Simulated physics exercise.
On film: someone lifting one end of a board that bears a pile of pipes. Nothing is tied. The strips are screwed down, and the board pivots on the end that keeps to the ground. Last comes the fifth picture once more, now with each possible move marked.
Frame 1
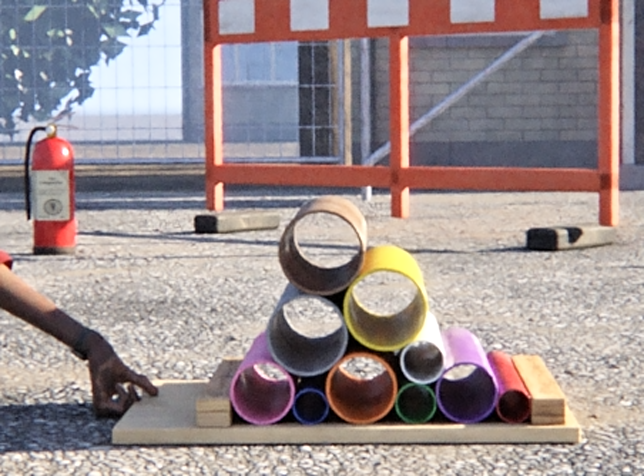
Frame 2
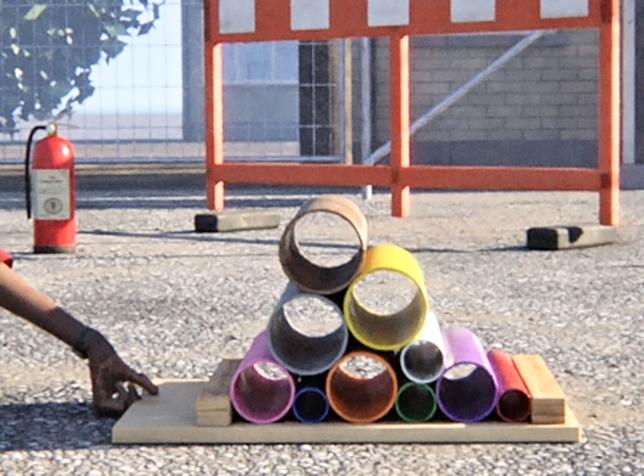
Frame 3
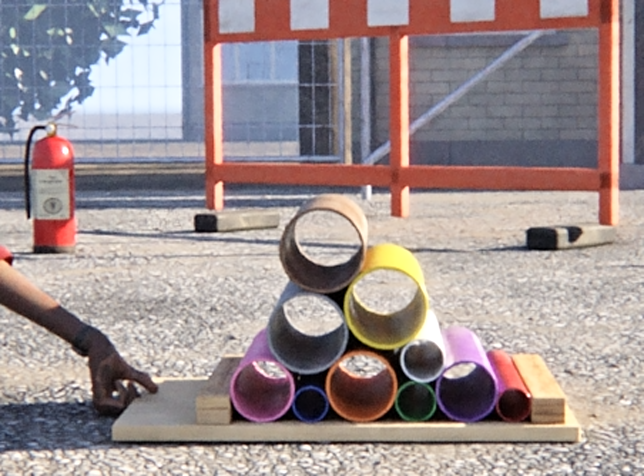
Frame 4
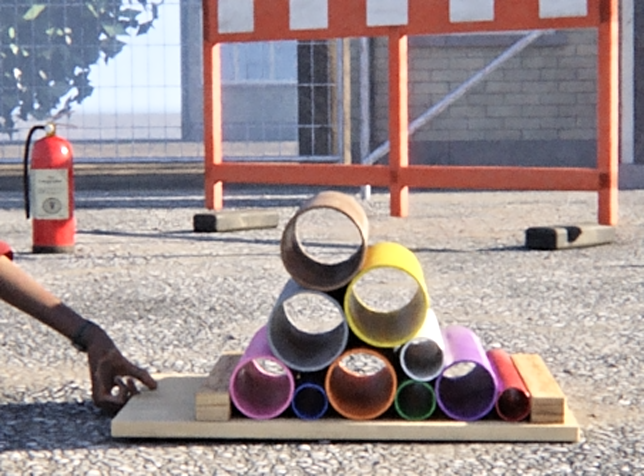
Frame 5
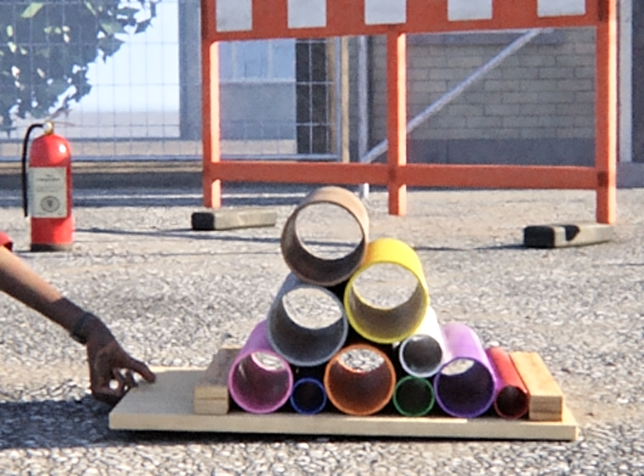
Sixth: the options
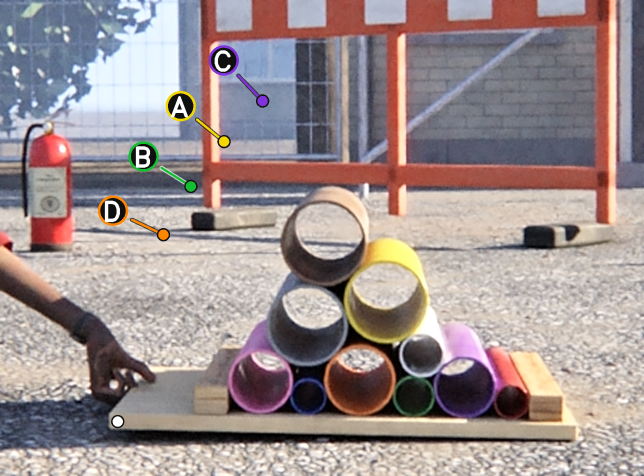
The clip opens on a stack of colourful pipes resting between wooden strips on a board, with a hand gripping its left end, near a red extinguisher and an orange barrier. The hand then raises that end very slightly, tilting the board a little while the pipes keep their arrangement.
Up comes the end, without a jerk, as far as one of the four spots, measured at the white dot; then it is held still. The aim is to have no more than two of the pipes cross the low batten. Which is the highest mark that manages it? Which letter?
The answer is mark A.
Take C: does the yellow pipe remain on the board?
No.
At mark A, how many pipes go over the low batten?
The count is two.
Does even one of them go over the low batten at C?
Yes, at C.
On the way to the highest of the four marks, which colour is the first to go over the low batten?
It is the yellow one.
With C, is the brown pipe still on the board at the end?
No.
On the copy, A at (224, 142); B at (191, 186); C at (263, 101); D at (163, 235); the white dot at (118, 421).
On A. First, board at 21°.
Then, board at 39°.
Finally, board at 40°, two over the low batten (yellow, brown).
By contrast, B two over the low batten (yellow, brown); C three over the low batten (grey, yellow, brown); D none over the low batten.
